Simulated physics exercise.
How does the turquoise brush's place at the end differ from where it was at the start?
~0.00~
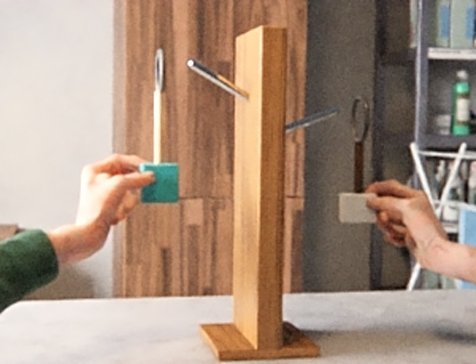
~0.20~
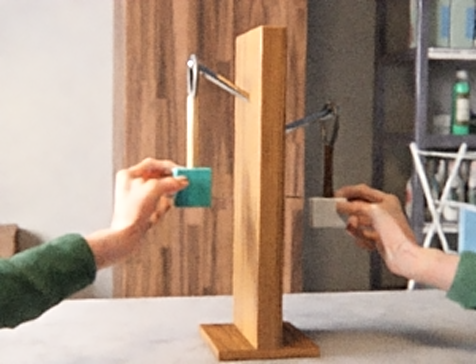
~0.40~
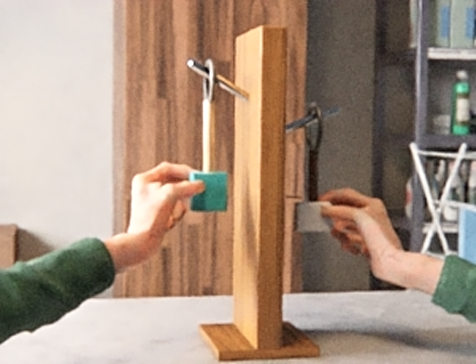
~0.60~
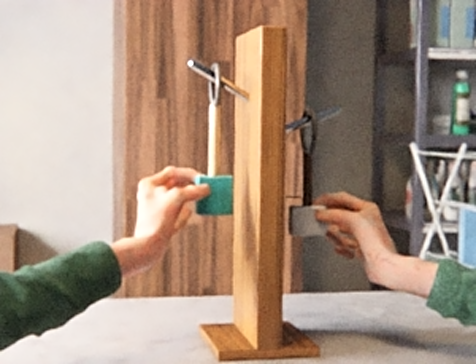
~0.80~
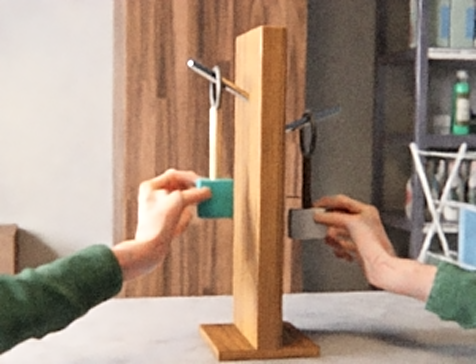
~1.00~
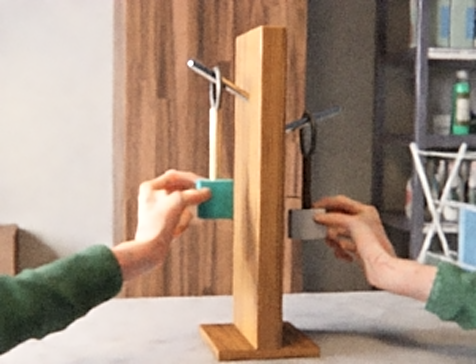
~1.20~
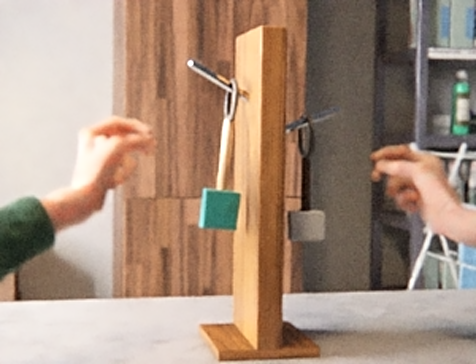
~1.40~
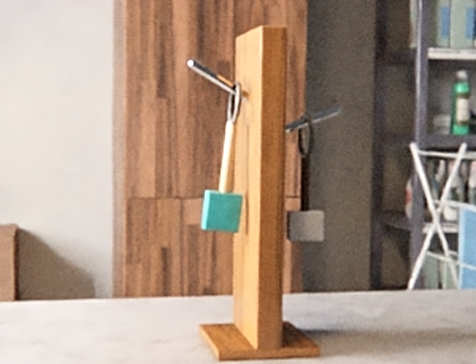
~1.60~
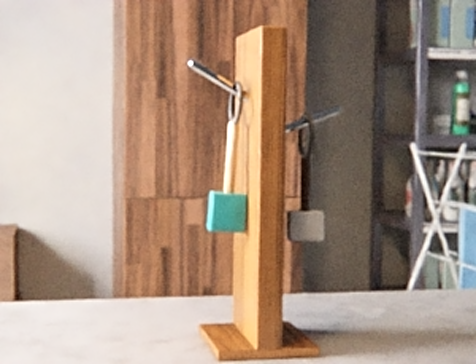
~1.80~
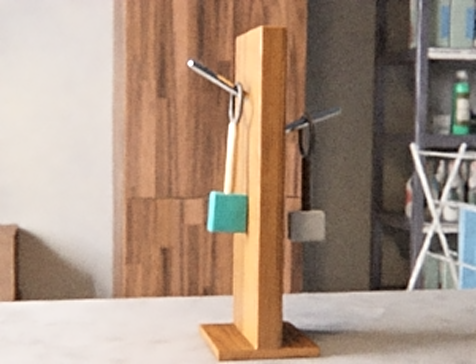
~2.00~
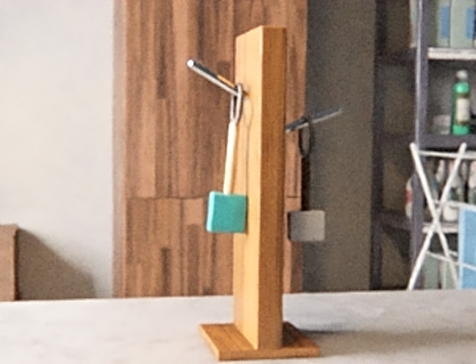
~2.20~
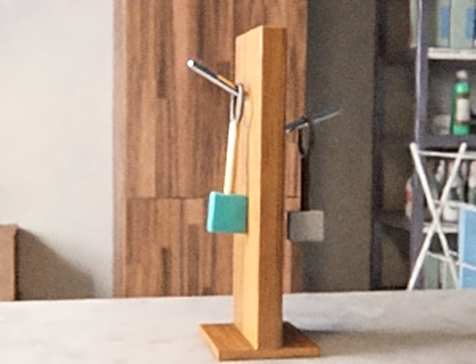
At the start it was held in a hand out to the left of the stand. By the end it had moved right and a little lower, hanging from the left peg close against the post.
